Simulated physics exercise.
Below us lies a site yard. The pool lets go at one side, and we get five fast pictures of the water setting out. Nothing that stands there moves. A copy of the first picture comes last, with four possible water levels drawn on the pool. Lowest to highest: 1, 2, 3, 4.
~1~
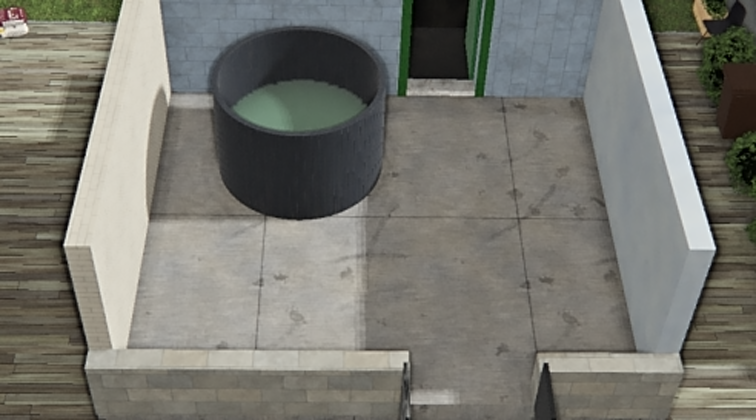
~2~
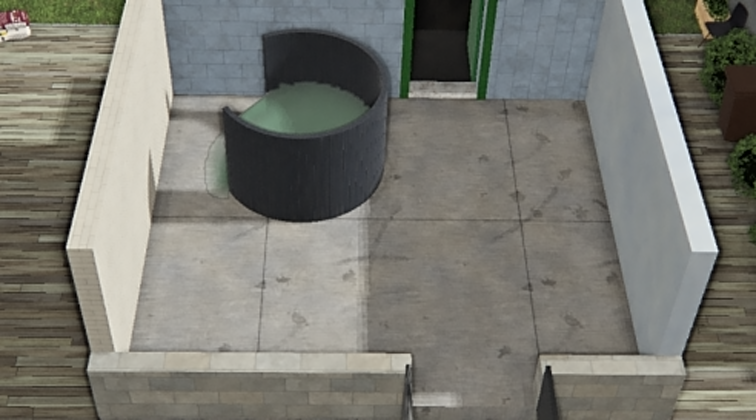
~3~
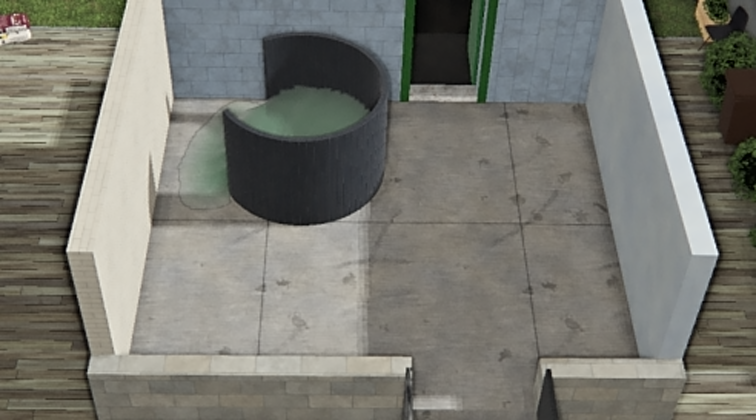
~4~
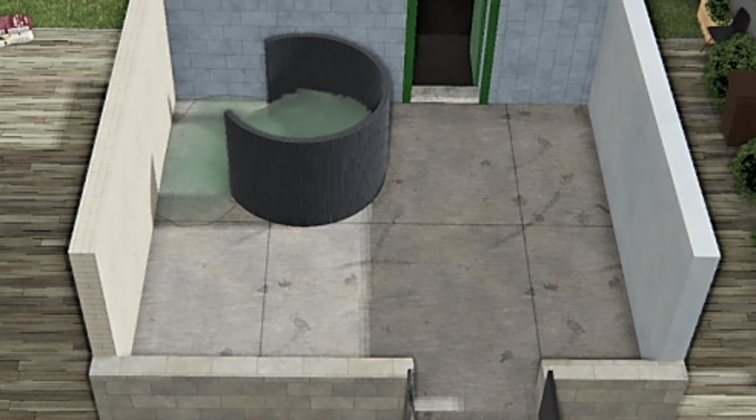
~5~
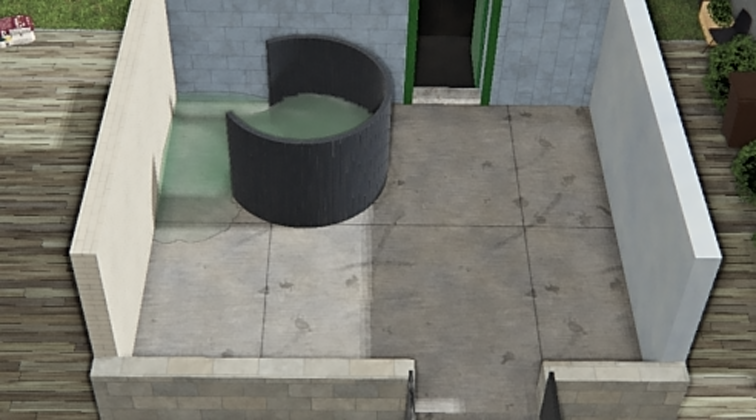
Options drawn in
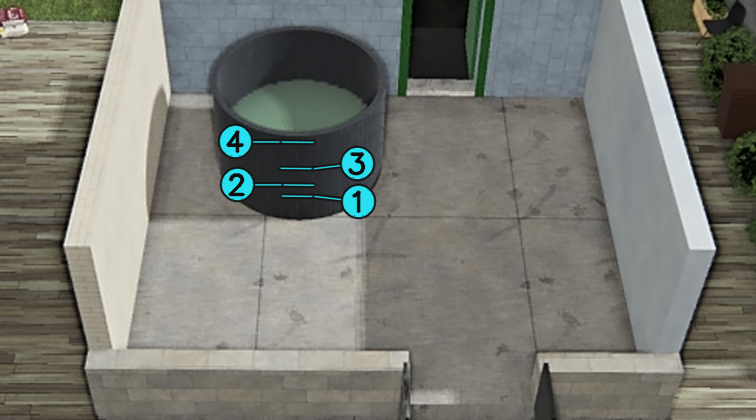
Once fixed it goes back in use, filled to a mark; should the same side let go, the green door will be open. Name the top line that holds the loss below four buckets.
The answer is level 3.
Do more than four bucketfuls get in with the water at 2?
No, not at all.
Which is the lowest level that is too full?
Here it is level 4.
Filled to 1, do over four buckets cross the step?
No, not at all.
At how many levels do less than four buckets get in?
Three of them.
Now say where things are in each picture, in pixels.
Water in the pool at rest, its middle at (300, 128); foot of the green doorway at (440, 96); open gate at (474, 349).
Water covers 2 % of the ground and shows as far out as (227, 195).
Water covers 5 % of the ground and shows as far out as (192, 201).
Water covers 9 % of the ground and shows as far out as (162, 209).
Water covers 11 % of the ground and shows as far out as (160, 232).
On the marked copy, 1 at (298, 196); 2 at (297, 185); 3 at (297, 168); 4 at (296, 142); from the bottom up 1, 2, 3, 4.
If 1 is chosen, nothing gets over.
If 2 is chosen, nothing gets over.
If 3 is chosen, a bucket or two gets in.
If 4 is chosen, about 9 bucketfuls get in.
